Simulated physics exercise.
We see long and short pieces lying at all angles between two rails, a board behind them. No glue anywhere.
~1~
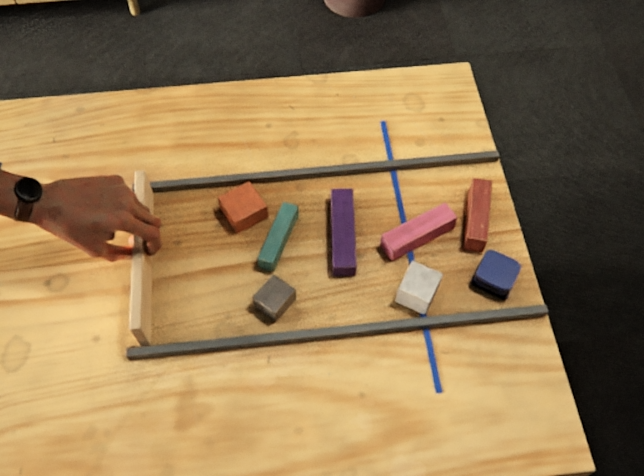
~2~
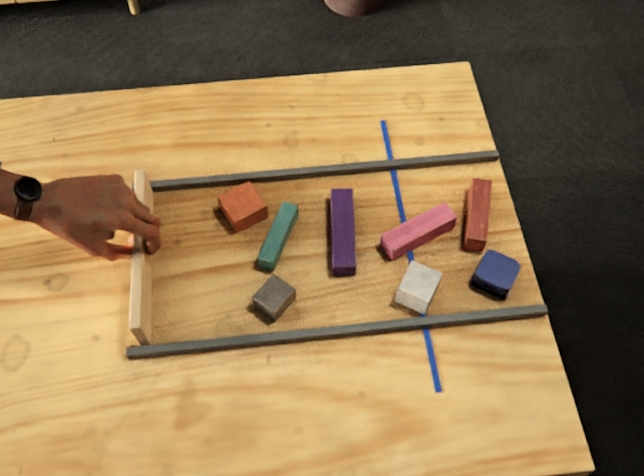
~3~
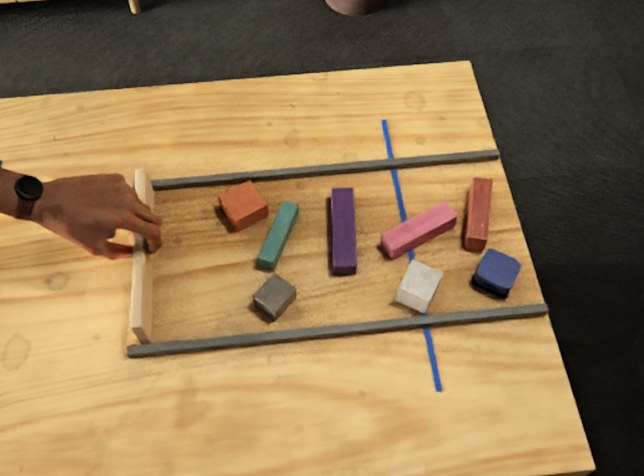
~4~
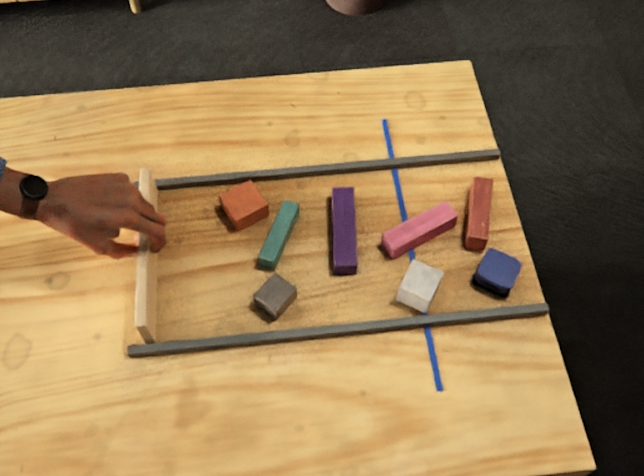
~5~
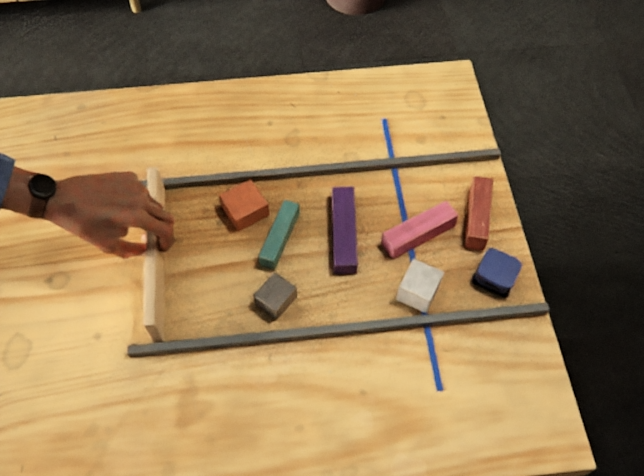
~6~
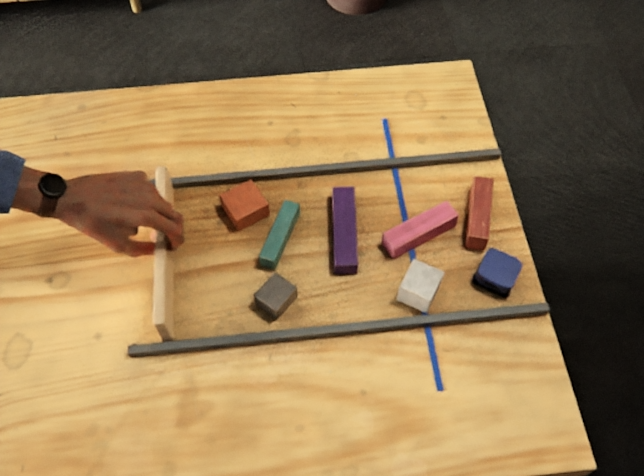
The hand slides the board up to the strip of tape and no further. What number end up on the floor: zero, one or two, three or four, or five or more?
As it turns out, the number that fall off is zero.
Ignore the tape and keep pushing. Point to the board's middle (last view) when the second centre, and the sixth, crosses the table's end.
Its middle is around (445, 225) and later (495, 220).
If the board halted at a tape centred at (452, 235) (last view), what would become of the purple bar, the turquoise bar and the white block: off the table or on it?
The purple bar remains up, the turquoise bar survives, the white block remains up.
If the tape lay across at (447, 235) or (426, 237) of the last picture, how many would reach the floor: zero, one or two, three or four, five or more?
For each place: Either one or two; one or two.
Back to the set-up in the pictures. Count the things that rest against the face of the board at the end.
The number is 3.
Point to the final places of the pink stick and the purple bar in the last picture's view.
Near (482, 237) and (462, 227).
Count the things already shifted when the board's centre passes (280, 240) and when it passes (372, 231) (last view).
The counts are 4 and 7.
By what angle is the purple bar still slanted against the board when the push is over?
Near 40 degrees.
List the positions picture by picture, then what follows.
Blue case (496, 275); red bar (478, 214); pink stick (419, 231); board (143, 255); tape (408, 241), in the first frame.
Red bar (478, 214); purple bar (343, 231), in the second frame.
Pink stick (419, 230); white block (419, 287), in the third frame.
Blue case (497, 273); board (148, 253), in the fourth frame.
Red bar (479, 213); grey block (276, 296), in the fifth frame.
Blue case (498, 273); red bar (479, 213); pink stick (420, 230); board (164, 251); tape (409, 239), in the sixth frame.
Early on, none off yet; blue case at rest near (498, 273); red bar at rest near (479, 213); pink stick at rest near (420, 230).
A while later, none off yet; blue case at rest near (498, 273); red bar moving near (488, 214); pink stick travelled a little near (451, 240).
Finally, the number that fall off is zero.
